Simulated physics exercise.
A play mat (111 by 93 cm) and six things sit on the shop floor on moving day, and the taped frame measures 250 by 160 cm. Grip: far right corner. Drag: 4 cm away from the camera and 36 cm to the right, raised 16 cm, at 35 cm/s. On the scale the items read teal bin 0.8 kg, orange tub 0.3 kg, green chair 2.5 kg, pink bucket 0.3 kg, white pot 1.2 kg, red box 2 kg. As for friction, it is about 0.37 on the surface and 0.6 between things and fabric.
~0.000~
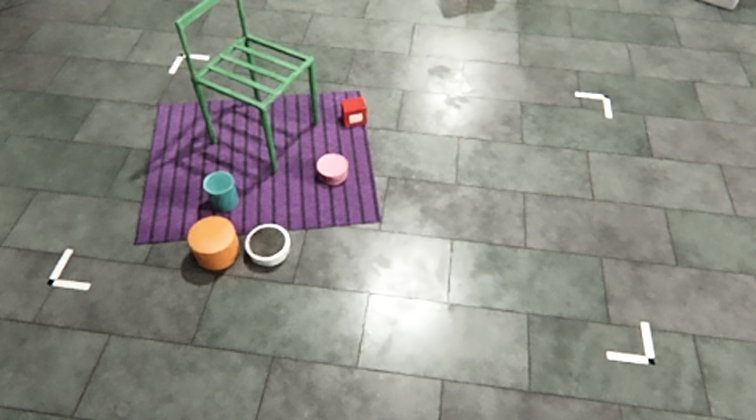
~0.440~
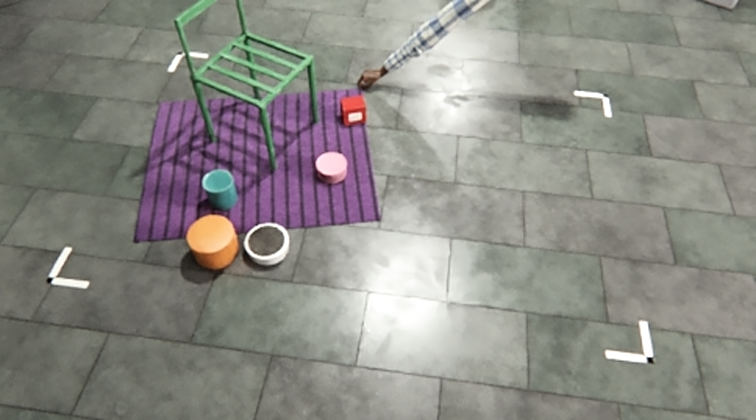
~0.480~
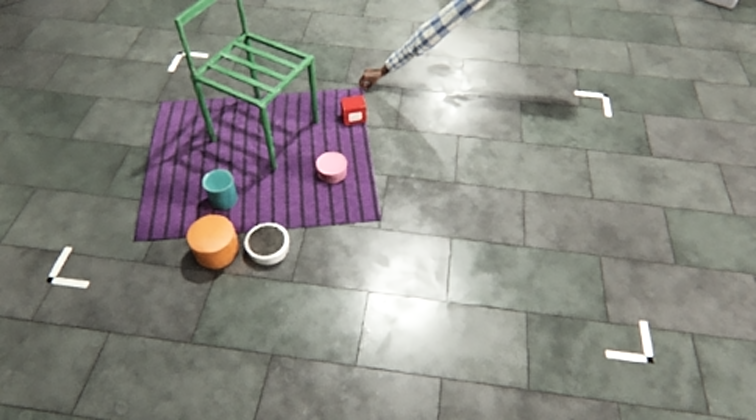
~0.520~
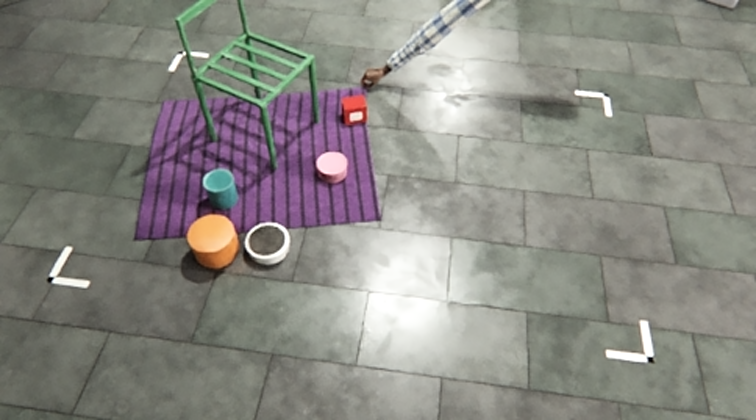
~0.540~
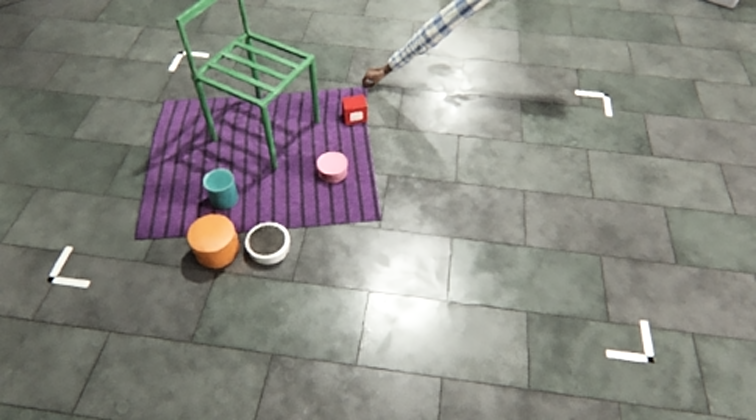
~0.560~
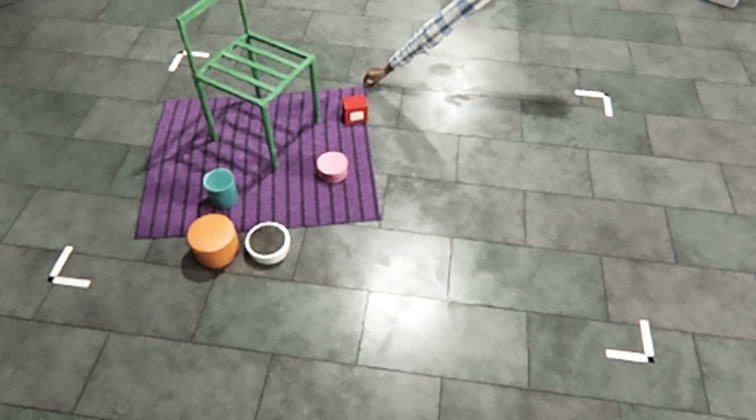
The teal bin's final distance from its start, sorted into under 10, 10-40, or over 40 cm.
Distance: 10-40 cm.
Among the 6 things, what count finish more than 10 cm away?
The count is 4.
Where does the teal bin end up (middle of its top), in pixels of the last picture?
Roughly (272, 147).
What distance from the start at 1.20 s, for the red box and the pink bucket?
Roughly: Red box 20 cm and pink bucket 15 cm.
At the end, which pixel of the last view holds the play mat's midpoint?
(316, 127) or thereabouts.
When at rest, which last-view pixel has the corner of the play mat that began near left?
(188, 188).
By 0.9 s, middle of the play mat at (275, 149); teal bin 7 cm off its start, green chair 9 cm off its start, red box 8 cm off its start.
By 1.2 s, middle of the play mat at (291, 139); teal bin 16 cm off its start, green chair 20 cm off its start, red box 19 cm off its start.
By 1.5 s, middle of the play mat at (307, 131); teal bin 25 cm off its start at (261, 151), green chair 32 cm off its start at (316, 47), red box 26 cm off its start at (402, 92).
By 1.8 s, middle of the play mat at (316, 127); teal bin 30 cm off its start, green chair 39 cm off its start, red box 30 cm off its start.
By 2.4 s, middle of the play mat at (316, 127); teal bin 30 cm off its start at (272, 147), green chair 39 cm off its start at (330, 44), red box 30 cm off its start at (407, 89), pink bucket 27 cm off its start at (380, 144).
